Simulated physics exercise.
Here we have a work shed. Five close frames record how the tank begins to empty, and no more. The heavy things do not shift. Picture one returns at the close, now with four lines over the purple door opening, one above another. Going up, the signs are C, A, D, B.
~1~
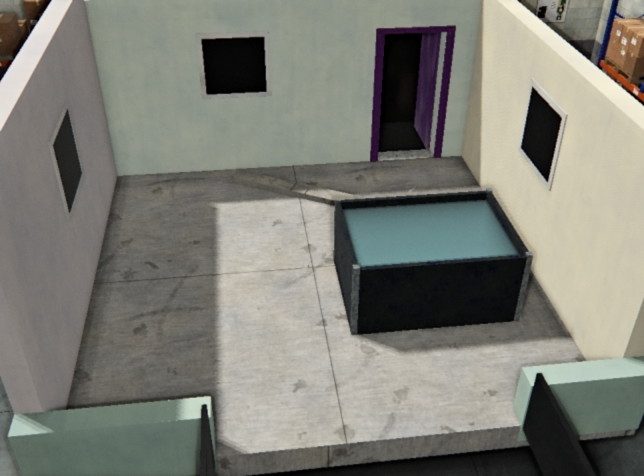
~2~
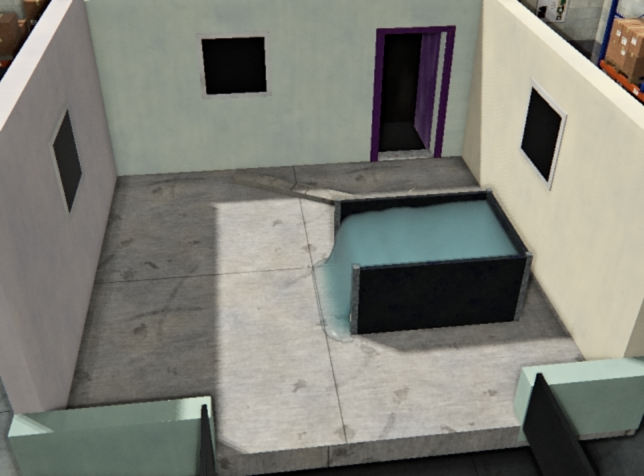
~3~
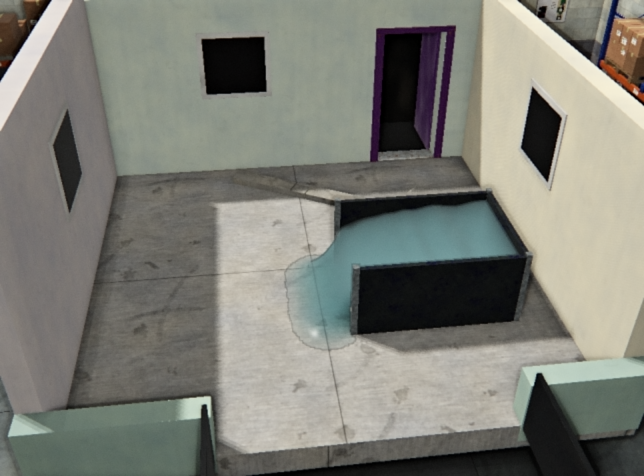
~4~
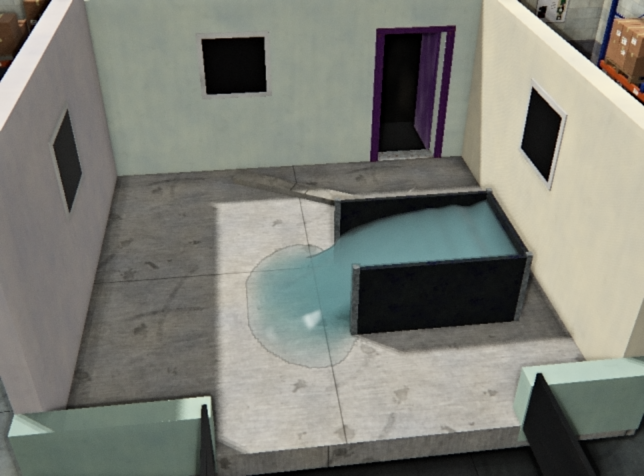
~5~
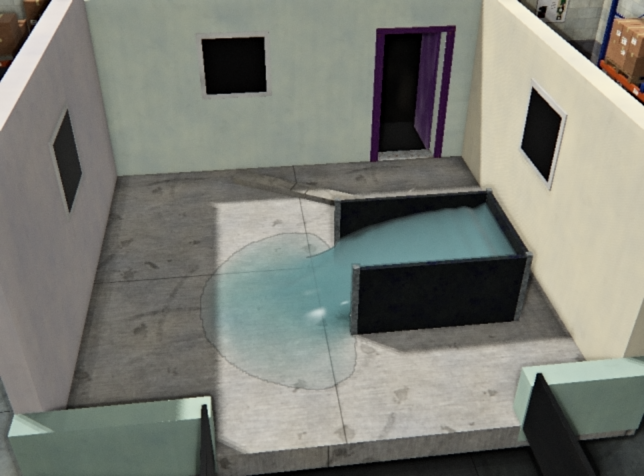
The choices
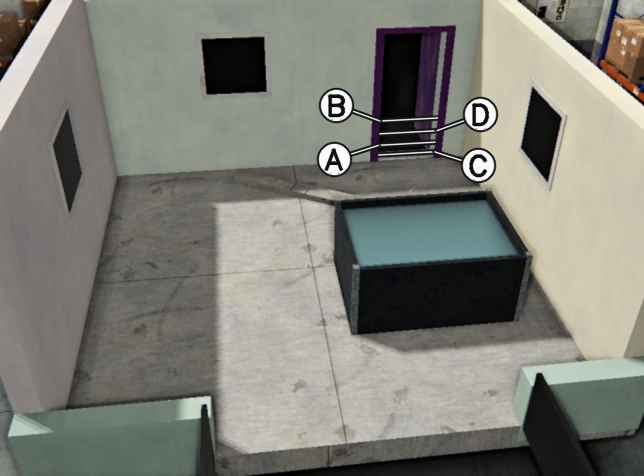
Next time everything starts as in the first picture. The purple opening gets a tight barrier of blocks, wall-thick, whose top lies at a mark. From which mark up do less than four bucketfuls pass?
C will do.
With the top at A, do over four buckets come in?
No, not at all.
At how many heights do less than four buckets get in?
All of them.
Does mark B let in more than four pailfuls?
No, not at all.
In white, A at (407, 143); B at (409, 119); C at (406, 153); D at (408, 132); from the bottom up C, A, D, B.
With A, nothing gets over.
With B, nothing gets over.
With C, nothing gets over.
With D, nothing gets over.
